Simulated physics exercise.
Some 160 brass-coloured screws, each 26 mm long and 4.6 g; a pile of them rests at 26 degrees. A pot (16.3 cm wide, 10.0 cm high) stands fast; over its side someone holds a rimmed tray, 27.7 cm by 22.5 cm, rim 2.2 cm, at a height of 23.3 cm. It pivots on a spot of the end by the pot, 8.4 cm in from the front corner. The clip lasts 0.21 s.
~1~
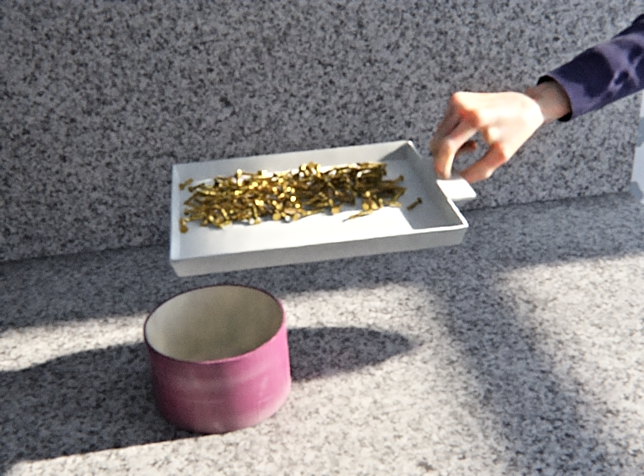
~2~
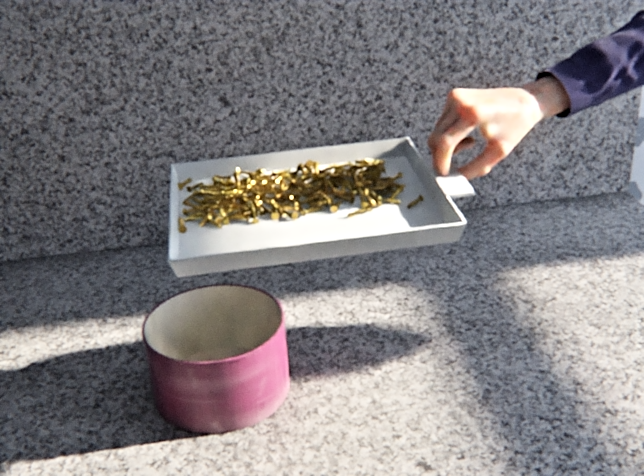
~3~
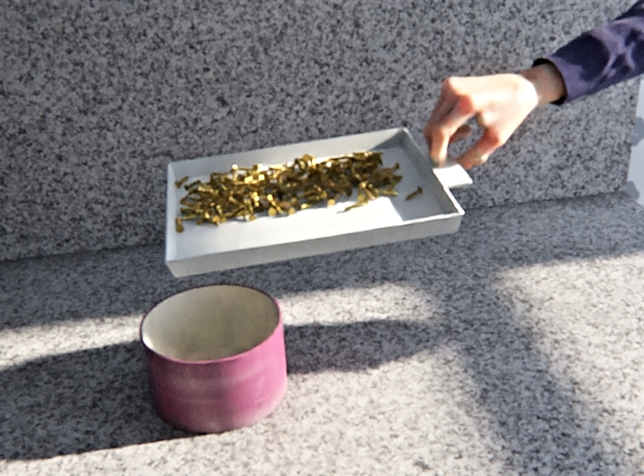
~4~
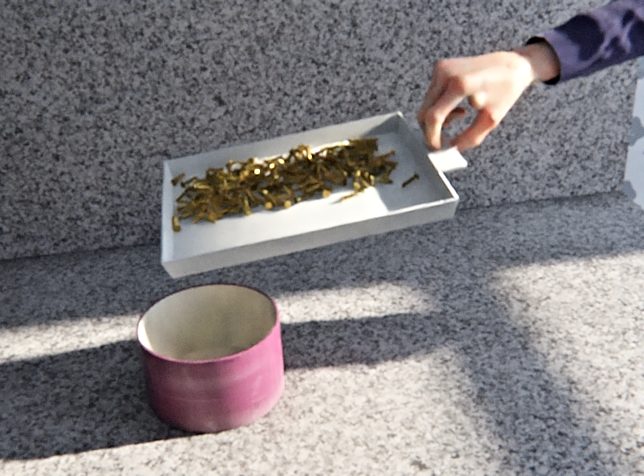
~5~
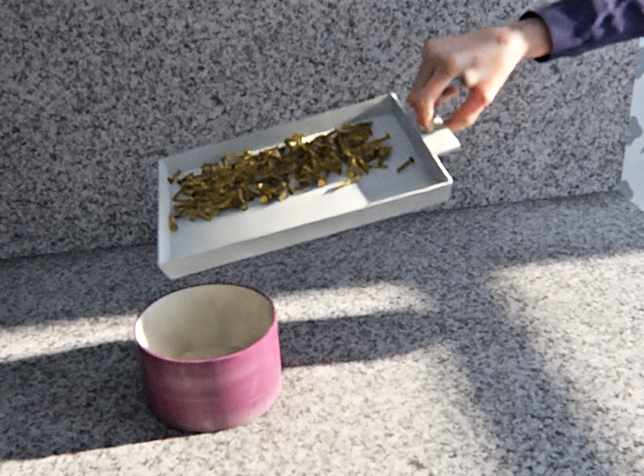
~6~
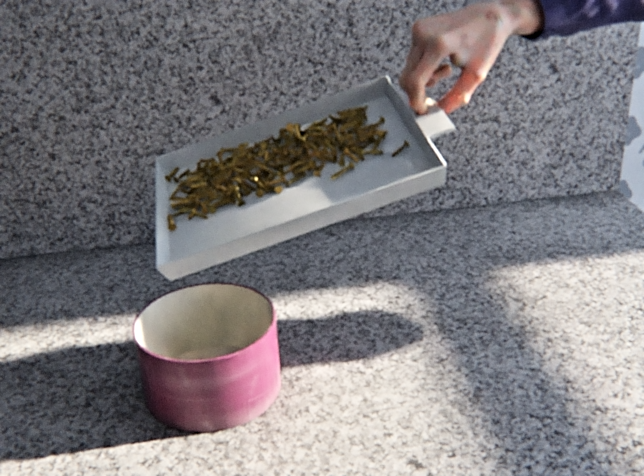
A hand raises the right end of a tray of brass-coloured screws above a purple pot.
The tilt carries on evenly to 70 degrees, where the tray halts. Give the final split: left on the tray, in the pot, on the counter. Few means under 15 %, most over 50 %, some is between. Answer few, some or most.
Tray some, pot few, counter most.
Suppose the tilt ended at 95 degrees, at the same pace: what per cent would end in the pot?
It would be near 5 per cent.
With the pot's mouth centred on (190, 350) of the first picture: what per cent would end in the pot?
About 35 per cent.
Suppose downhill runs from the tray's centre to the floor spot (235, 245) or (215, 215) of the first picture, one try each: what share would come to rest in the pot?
Some 0 and 10 per cent.
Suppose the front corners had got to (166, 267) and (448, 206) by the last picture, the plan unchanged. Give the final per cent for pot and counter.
Pot 0, counter 70.
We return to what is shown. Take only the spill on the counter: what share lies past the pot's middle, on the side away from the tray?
Roughly 100 per cent.
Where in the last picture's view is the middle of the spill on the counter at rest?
Near (100, 453).
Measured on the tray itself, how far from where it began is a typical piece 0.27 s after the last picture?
About 3 cm.
Then, 0.27 s after the last picture, tilt 42 degrees; the tray holds 100 %, the pot 0 %.
Then, 0.45 s after the last picture, tilt 61 degrees; the tray holds 100 %, the pot 0 %.
Then, 0.75 s after the last picture, tilt 70 degrees; the tray holds 30 %, the pot 0 %.
In the end, tray 25 %, pot 5 %, counter 70 %.
